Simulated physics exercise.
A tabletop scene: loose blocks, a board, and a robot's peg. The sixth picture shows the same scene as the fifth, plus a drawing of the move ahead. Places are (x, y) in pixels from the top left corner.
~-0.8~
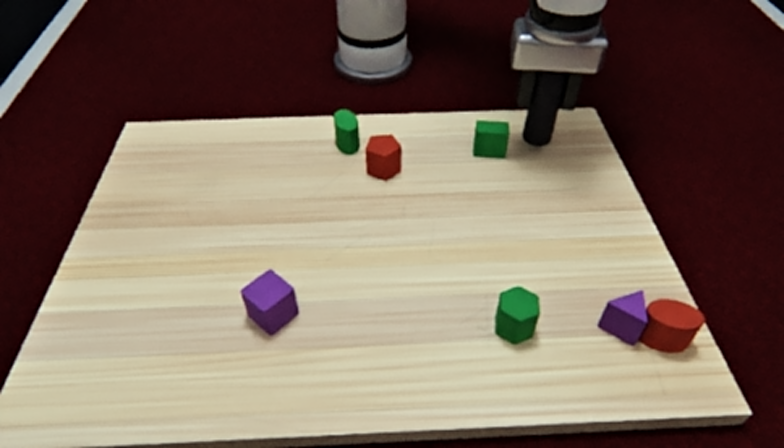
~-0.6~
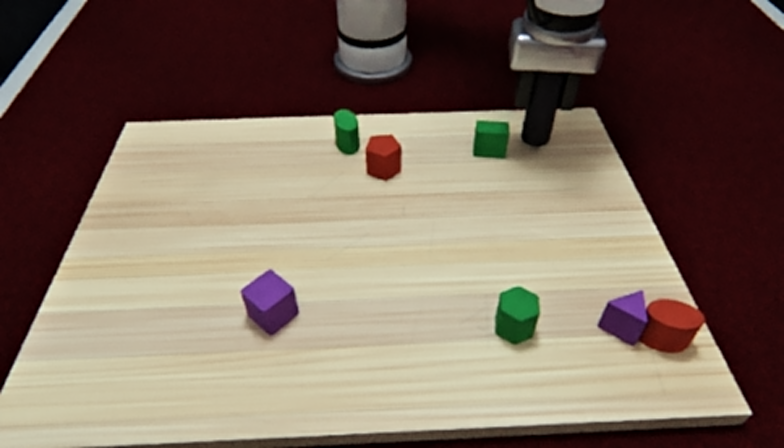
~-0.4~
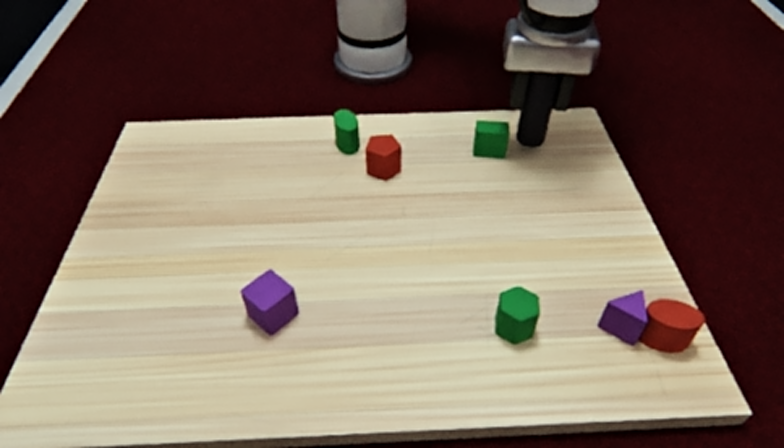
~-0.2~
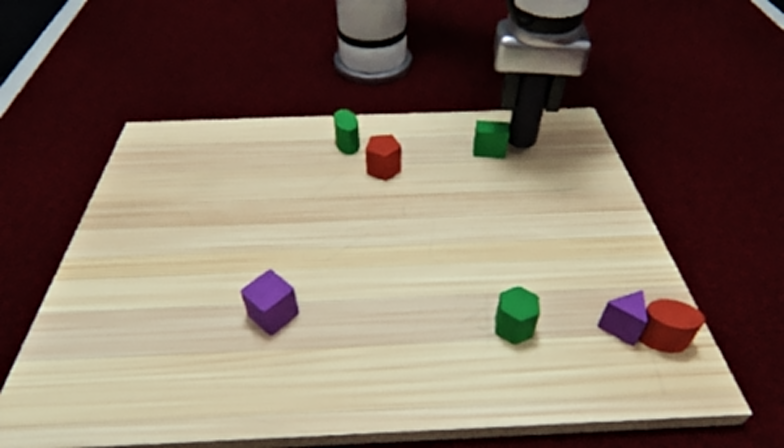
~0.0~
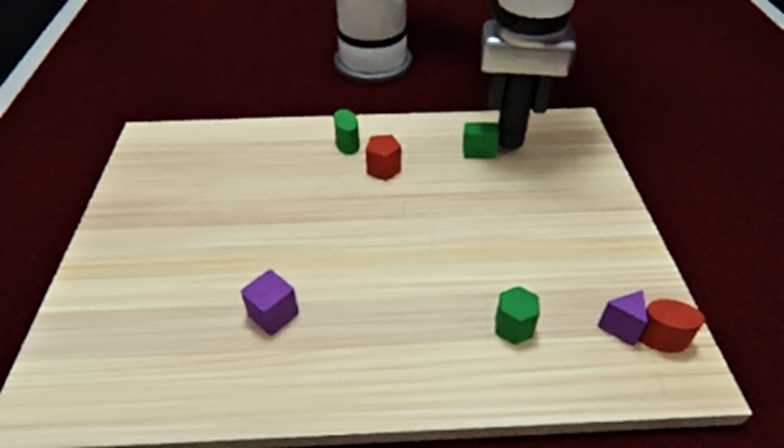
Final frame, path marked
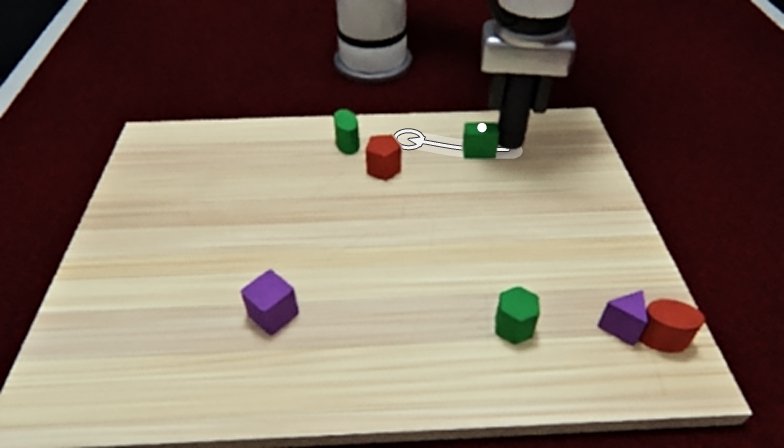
The robot's black peg moves left and pushes the green rectangular block slightly left.
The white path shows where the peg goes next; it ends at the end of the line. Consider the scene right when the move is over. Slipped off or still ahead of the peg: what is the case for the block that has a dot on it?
Fallen away.
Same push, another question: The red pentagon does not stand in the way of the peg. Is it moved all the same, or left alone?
The answer is that it remains undisturbed.
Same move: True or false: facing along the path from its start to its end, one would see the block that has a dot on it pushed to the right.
The statement is incorrect.
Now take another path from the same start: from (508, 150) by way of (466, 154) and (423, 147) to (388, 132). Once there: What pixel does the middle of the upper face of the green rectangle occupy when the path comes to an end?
Final place: (393, 134).
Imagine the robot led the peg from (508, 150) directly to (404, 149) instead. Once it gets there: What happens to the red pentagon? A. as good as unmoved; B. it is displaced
Letter B.
Drawn move, from (508, 150) over (457, 147) to (409, 139); the dot is on the green rectangle.
The first path, step by step. One third of the way, peg at (475, 141); green rectangle at (449, 131), turned 25° anticlockwise.
Two thirds of the way, peg at (441, 137); green rectangle at (423, 134), turned 55° anticlockwise.
At the end, peg at (409, 131); red pentagon still; green rectangle at (418, 135), turned 70° anticlockwise.
